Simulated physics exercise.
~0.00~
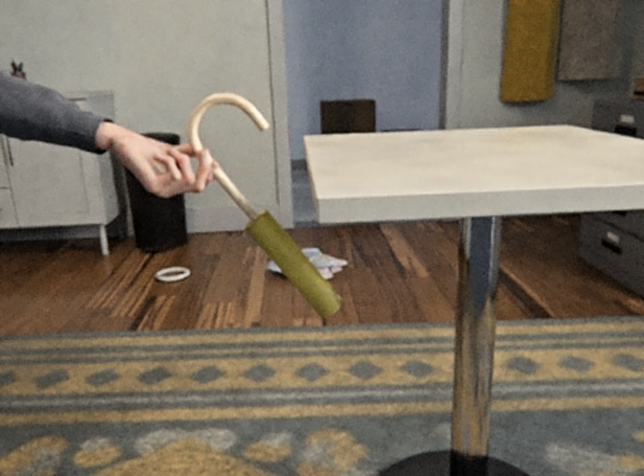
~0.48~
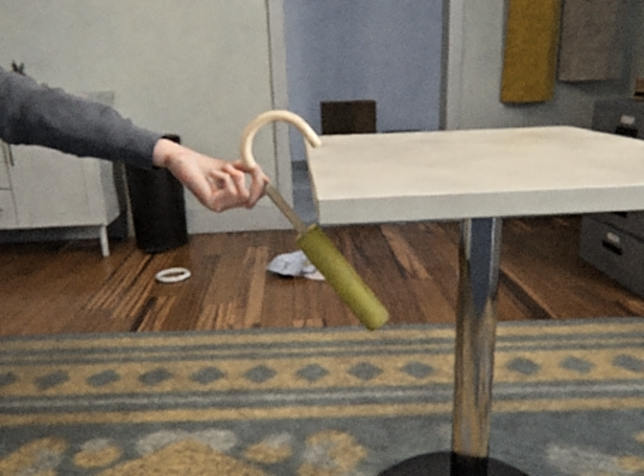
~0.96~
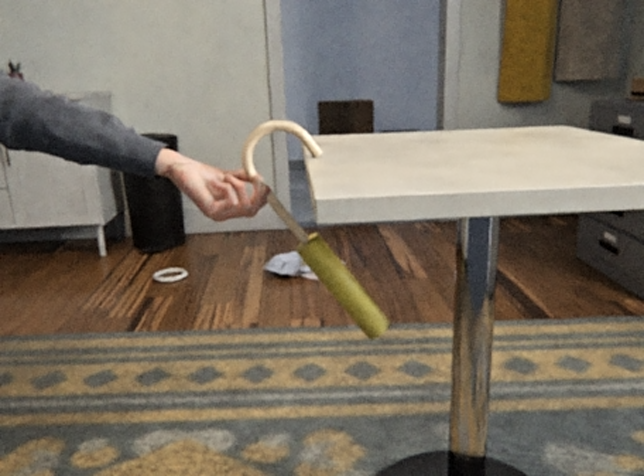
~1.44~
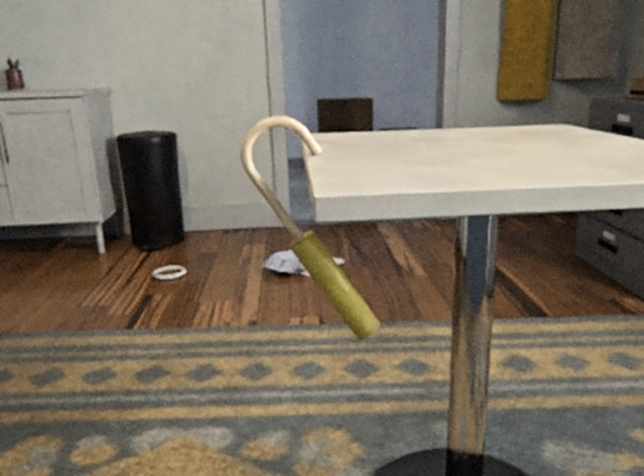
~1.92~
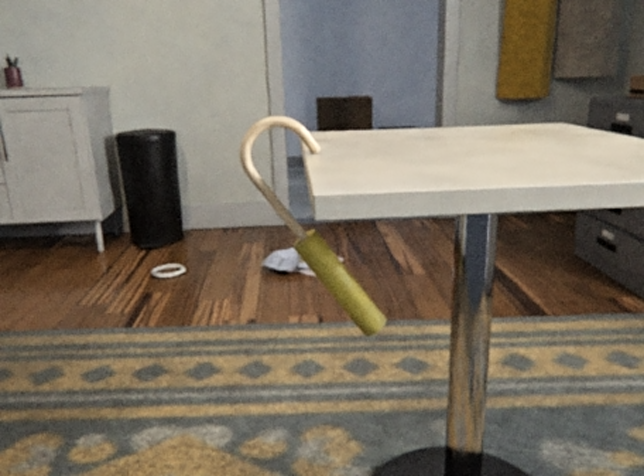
Yellow-green umbrella being hooked by its curved handle onto a white table's edge, then hanging there at a slant after the hand lets go.
